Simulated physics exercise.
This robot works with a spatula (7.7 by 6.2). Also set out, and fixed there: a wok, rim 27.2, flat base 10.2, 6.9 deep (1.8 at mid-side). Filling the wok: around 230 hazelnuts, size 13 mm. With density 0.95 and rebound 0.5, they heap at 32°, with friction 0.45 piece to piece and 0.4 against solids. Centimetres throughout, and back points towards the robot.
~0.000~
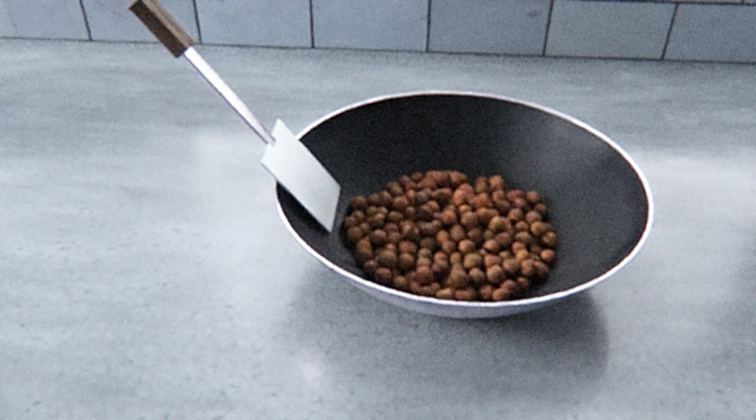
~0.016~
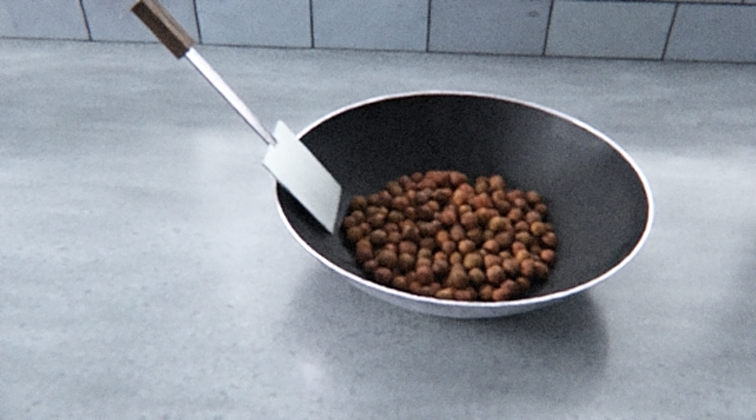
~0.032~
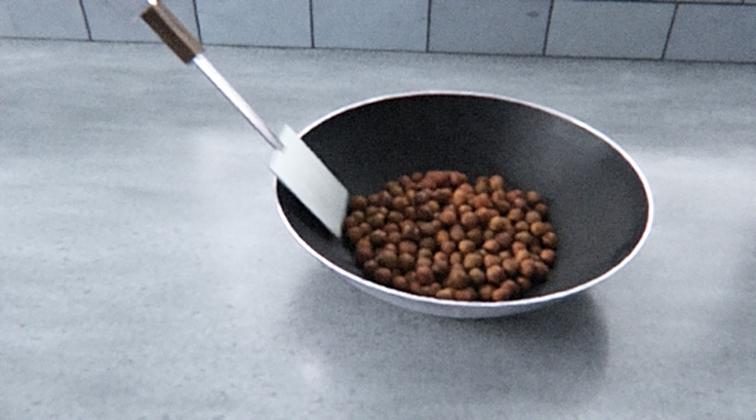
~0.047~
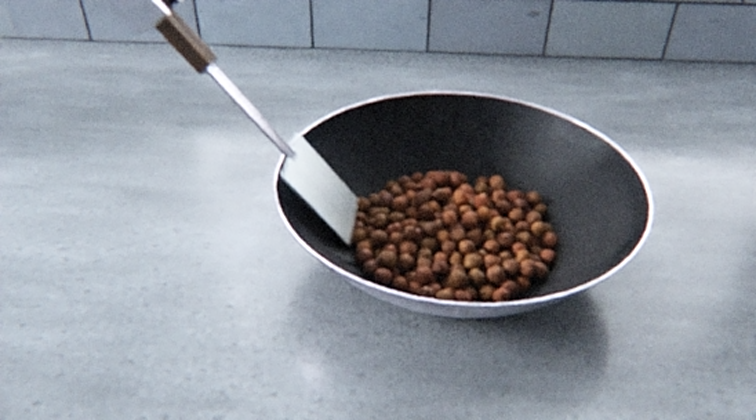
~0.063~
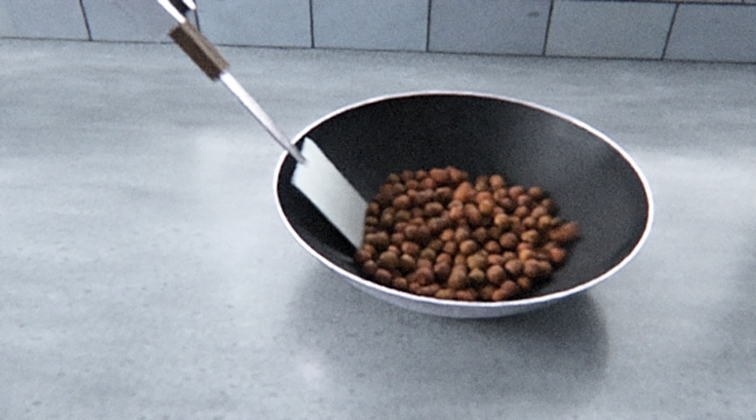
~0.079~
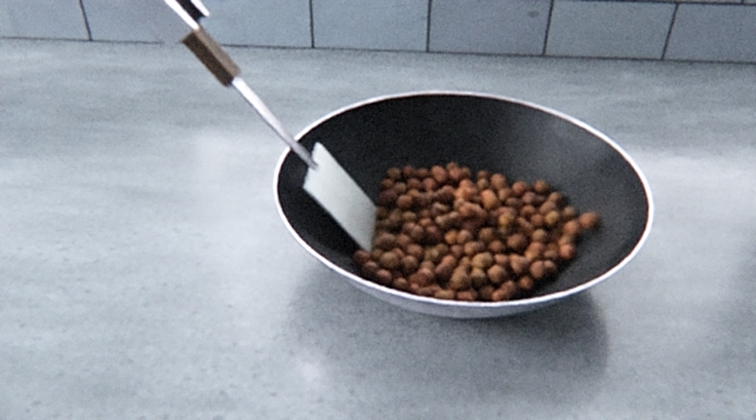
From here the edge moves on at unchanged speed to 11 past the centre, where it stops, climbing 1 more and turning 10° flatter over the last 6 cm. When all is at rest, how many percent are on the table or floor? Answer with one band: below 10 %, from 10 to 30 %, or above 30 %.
From 10 to 30 %.
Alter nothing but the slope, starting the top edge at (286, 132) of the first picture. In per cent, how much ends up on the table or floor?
About 30 per cent.
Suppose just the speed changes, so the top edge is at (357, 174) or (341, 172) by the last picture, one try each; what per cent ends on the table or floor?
Try one roughly 40 per cent; try two roughly 35 per cent.
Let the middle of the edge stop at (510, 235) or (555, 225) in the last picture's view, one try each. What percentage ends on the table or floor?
About 0 and 5 per cent.
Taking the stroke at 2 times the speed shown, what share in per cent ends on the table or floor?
About 40 per cent.
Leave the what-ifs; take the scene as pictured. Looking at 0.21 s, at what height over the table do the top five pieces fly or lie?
Estimated height above table: Approx. 6 cm.
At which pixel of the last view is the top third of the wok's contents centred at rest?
(541, 237).
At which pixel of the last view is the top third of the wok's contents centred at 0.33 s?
Centre: Approx. (570, 203) in the last view.
After 0.21 s, sloping 53°, highest piece 8 above the table; 226 in the wok, 1 on the blade or in flight.
After 0.33 s, sloping 50°, highest piece 8 above the table; 226 in the wok, 1 on the table or floor.
After 0.59 s, sloping 43°, highest piece 8 above the table; 175 in the wok, 40 on the table or floor, 12 on the blade or in flight.
After 1.64 s, sloping 43°, highest piece 7 above the table; 175 in the wok, 52 on the table or floor.
At rest, 175 in the wok, 52 on the table or floor. That is 23 % on the table or floor.
